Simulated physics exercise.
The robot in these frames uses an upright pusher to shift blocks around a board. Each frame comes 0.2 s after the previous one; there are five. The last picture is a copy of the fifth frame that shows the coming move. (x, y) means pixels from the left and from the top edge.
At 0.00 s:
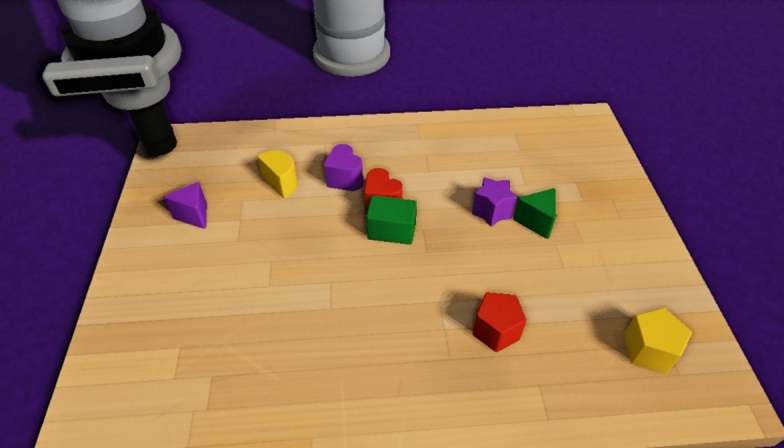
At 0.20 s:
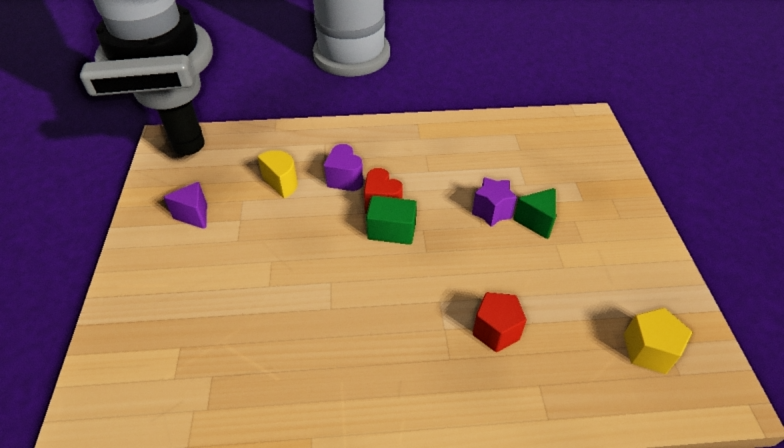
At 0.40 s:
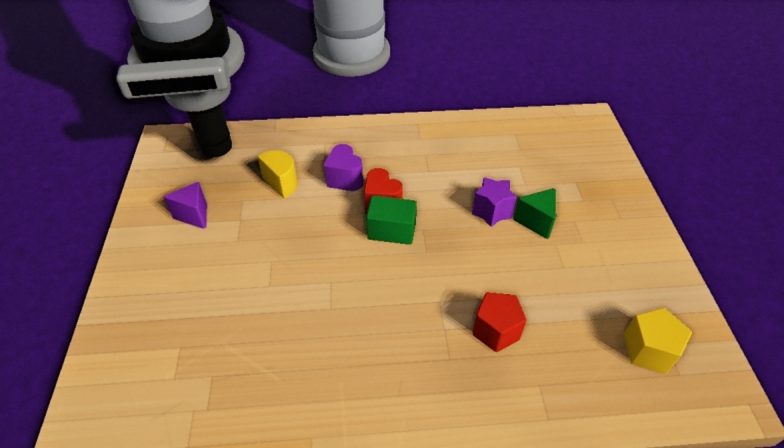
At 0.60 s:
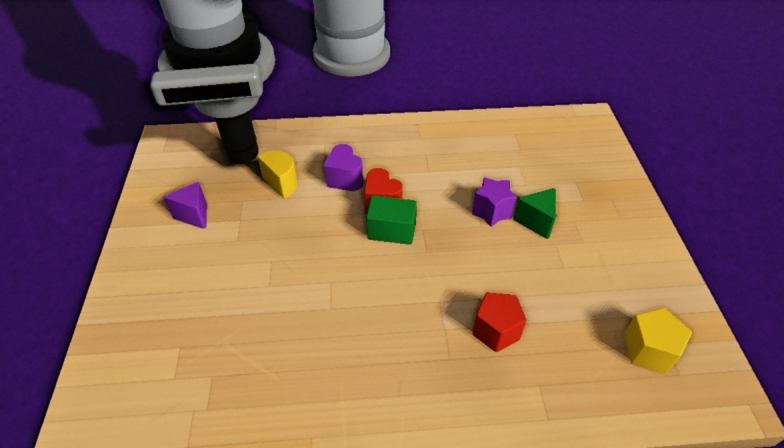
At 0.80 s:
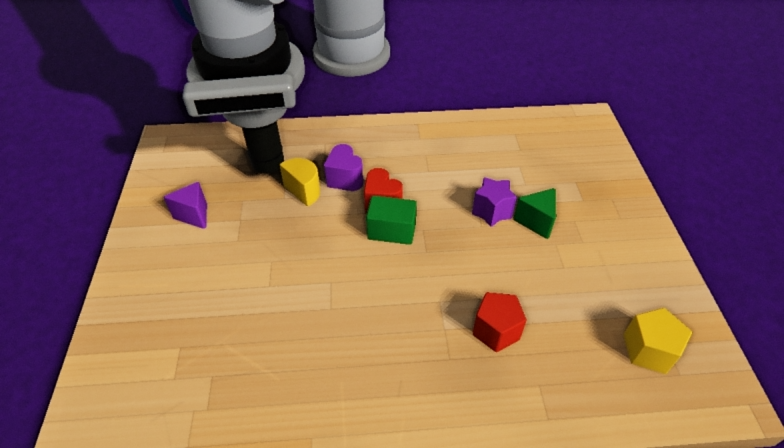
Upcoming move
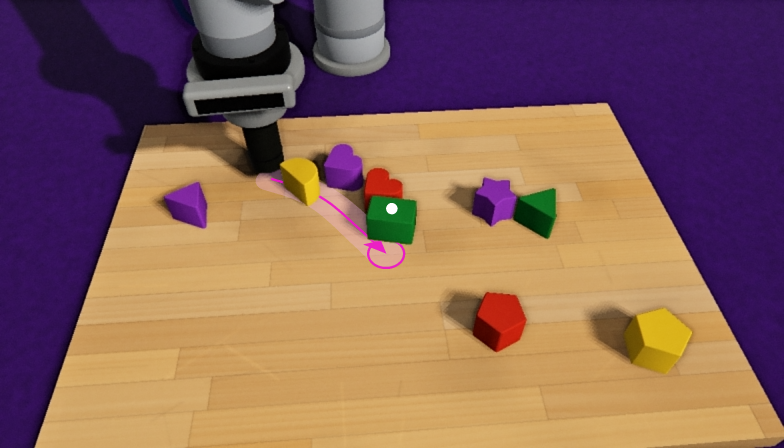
A robot arm moves right along the board's far edge and nudges the yellow block rightward.
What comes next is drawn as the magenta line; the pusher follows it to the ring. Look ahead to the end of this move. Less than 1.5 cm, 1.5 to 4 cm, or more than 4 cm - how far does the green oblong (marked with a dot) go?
It goes beyond 4 cm.
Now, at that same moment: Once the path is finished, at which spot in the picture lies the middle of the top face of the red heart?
I predict (401, 182).
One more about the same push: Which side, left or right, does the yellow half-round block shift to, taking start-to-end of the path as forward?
It moves off to the left.
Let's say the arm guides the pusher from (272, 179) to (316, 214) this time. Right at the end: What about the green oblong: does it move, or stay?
Answer: Unmoved.
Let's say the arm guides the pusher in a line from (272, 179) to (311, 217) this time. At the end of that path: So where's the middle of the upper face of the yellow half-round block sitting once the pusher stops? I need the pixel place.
Roughly at (341, 183).
The line goes from (272, 179) via (334, 207), ending at (386, 254); the dot is on the green oblong.
The first path, step by step. One third of the way, pusher at (314, 179); yellow half-round block at (347, 186); purple heart at (351, 157), turned 25° anticlockwise.
Two thirds of the way, pusher at (350, 206); yellow half-round block at (390, 206), turned 25° anticlockwise; purple heart at (351, 157), turned 25° anticlockwise; red heart at (401, 182), turned 60° anticlockwise; green oblong at (432, 223), turned 20° clockwise.
At the end, pusher at (386, 238); yellow half-round block at (421, 219), turned 90° anticlockwise; purple heart at (351, 157), turned 25° anticlockwise; red heart at (401, 182), turned 60° anticlockwise; green oblong at (463, 227), turned 30° clockwise.
